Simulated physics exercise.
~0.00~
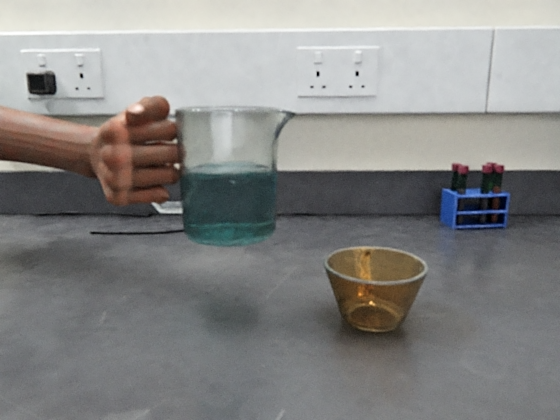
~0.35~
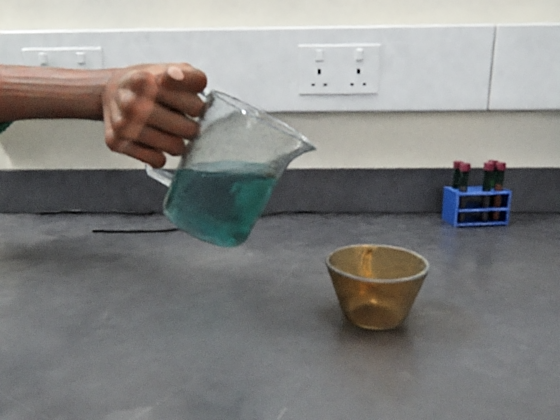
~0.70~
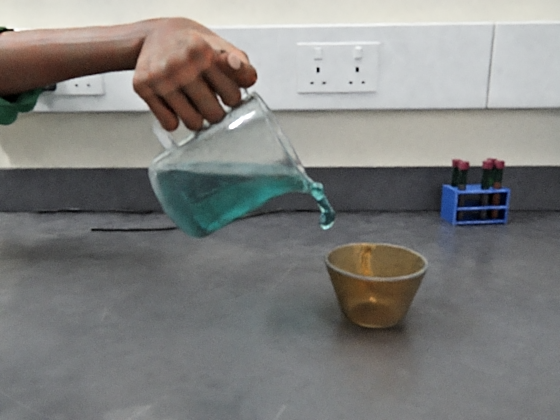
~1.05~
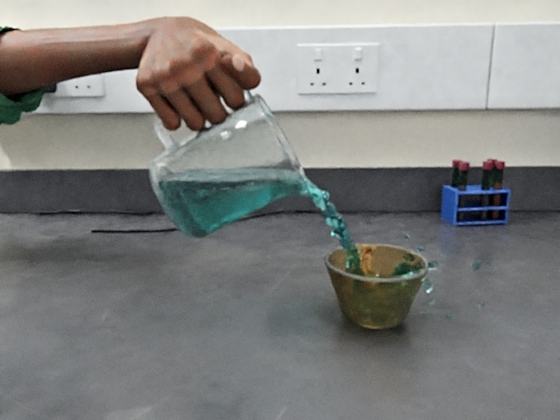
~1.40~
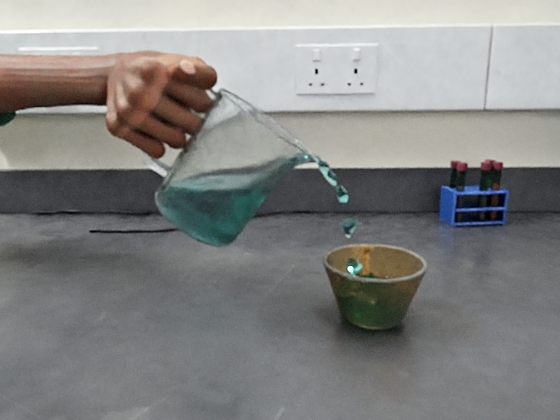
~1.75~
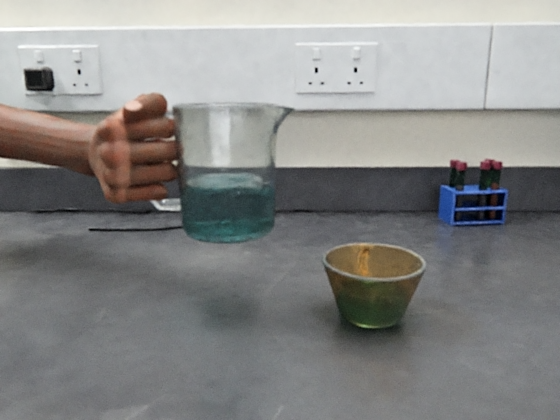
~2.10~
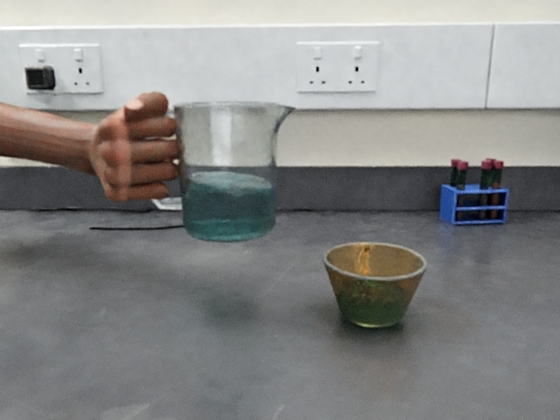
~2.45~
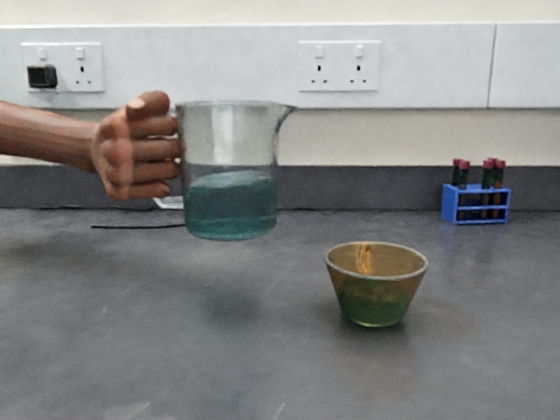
A hand holding a glass jug of blue-green water tipped it to the right and poured some into an empty amber cup on the counter, splashing a little, then brought the jug level again, leaving the cup partly filled and water still in the jug.
